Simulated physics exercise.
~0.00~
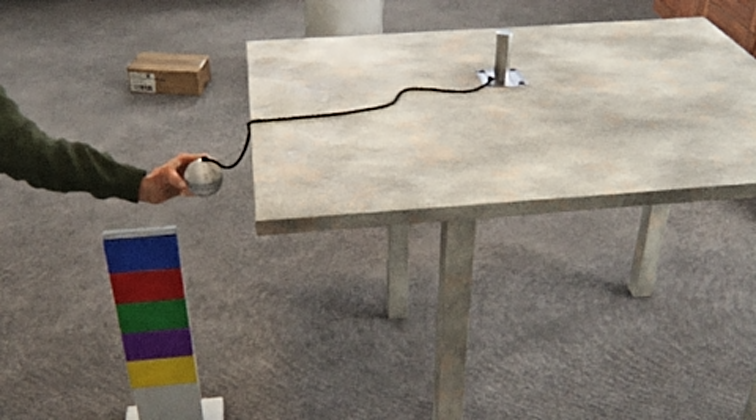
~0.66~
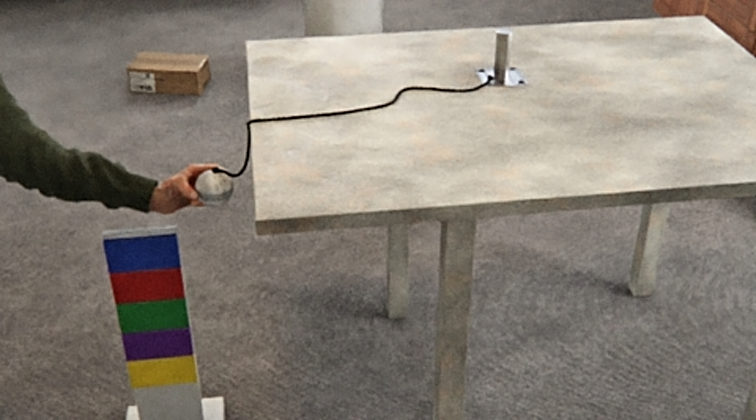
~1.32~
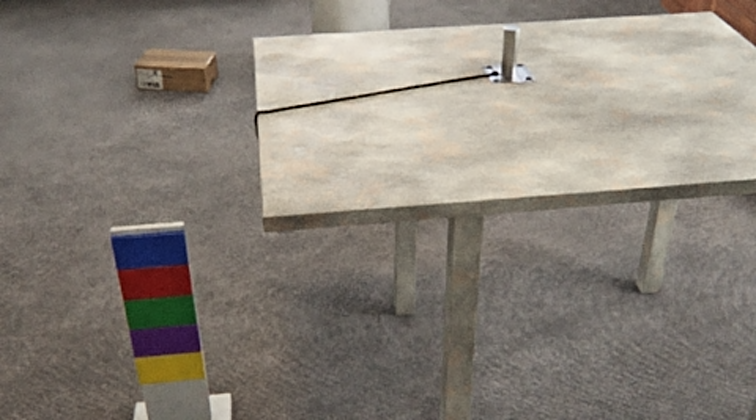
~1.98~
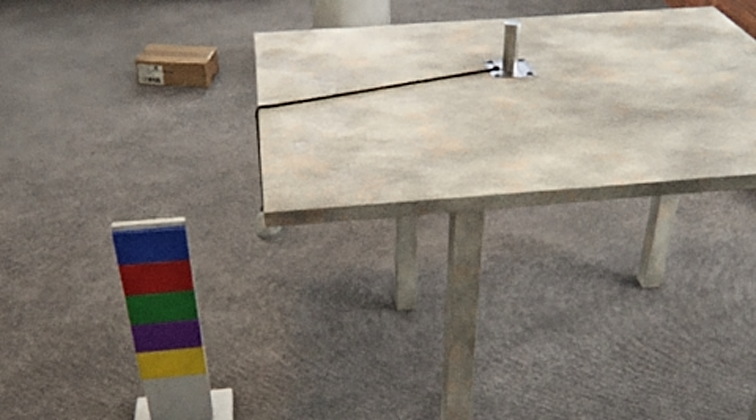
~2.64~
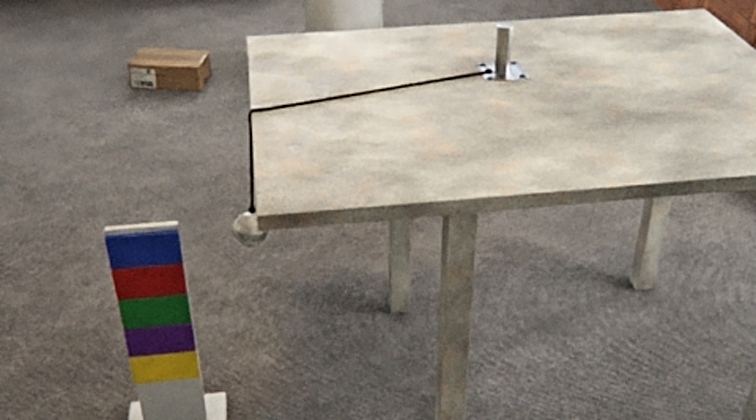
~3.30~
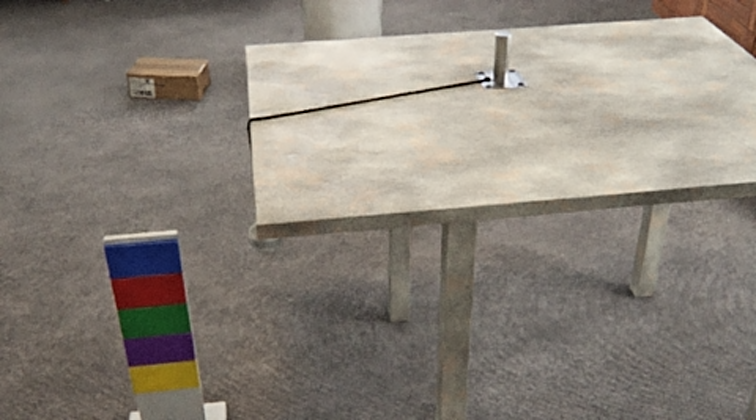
In a carpeted room, a hand releasing a tethered pale ball beside a table, the ball hanging and swinging below the table's edge.
